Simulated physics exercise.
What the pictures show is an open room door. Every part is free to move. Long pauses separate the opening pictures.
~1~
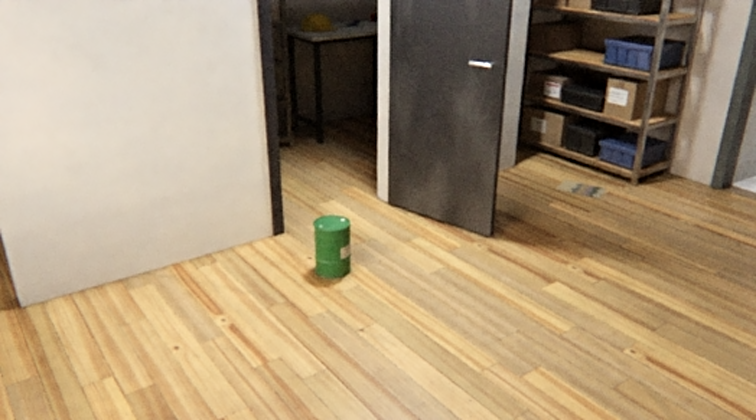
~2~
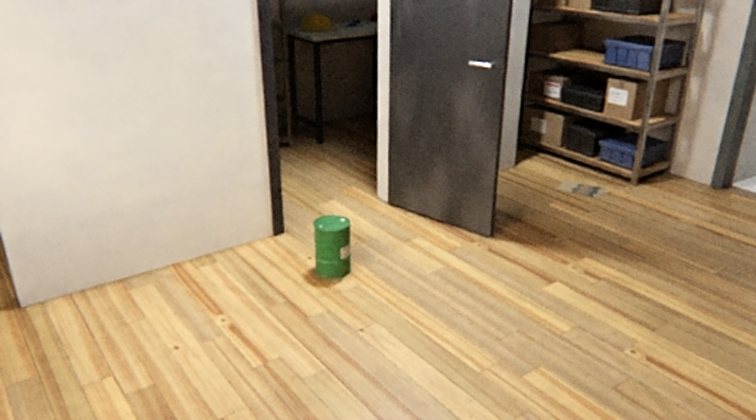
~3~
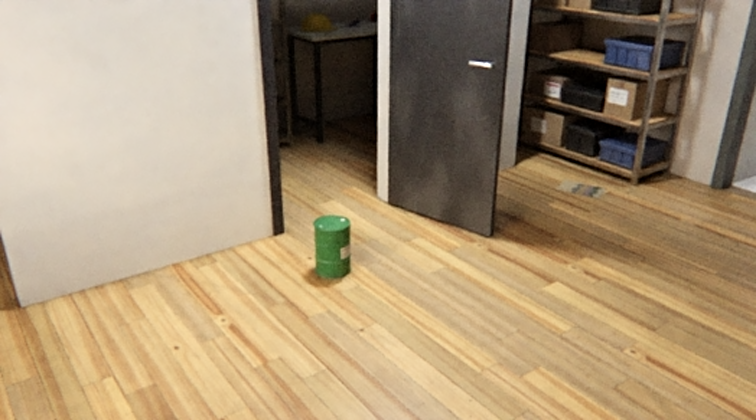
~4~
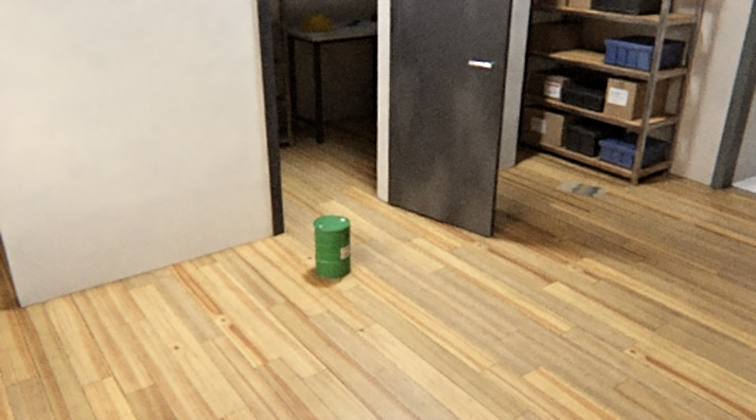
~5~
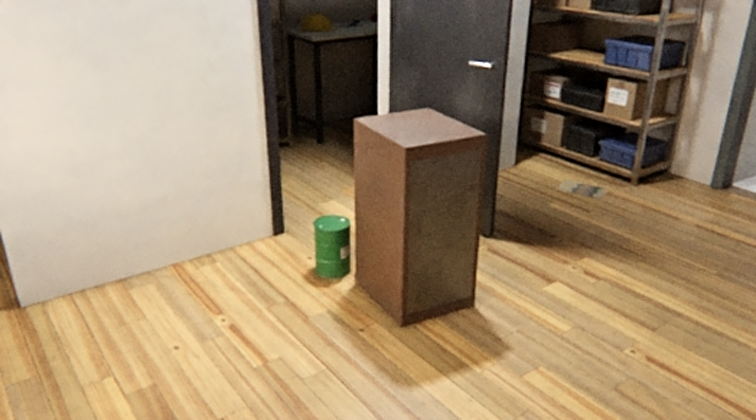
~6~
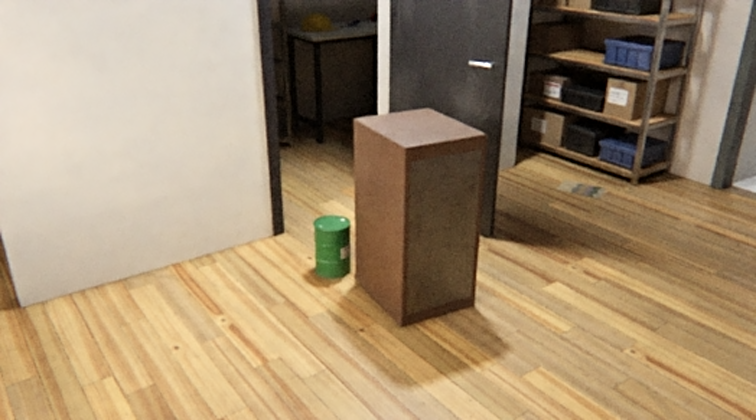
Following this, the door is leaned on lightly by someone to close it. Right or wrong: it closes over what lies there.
Right.
Then, 0.50 s later than the last frame, door at 89°.
Then, 1.00 s later than the last frame, door at 58°.
Then, 1.30 s later than the last frame, door at 37°.
Then, 1.70 s later than the last frame, door at 9°.
When it is over, door at 0°; both as before. End places, in pixels of the last picture, brown appliance near (415, 214).
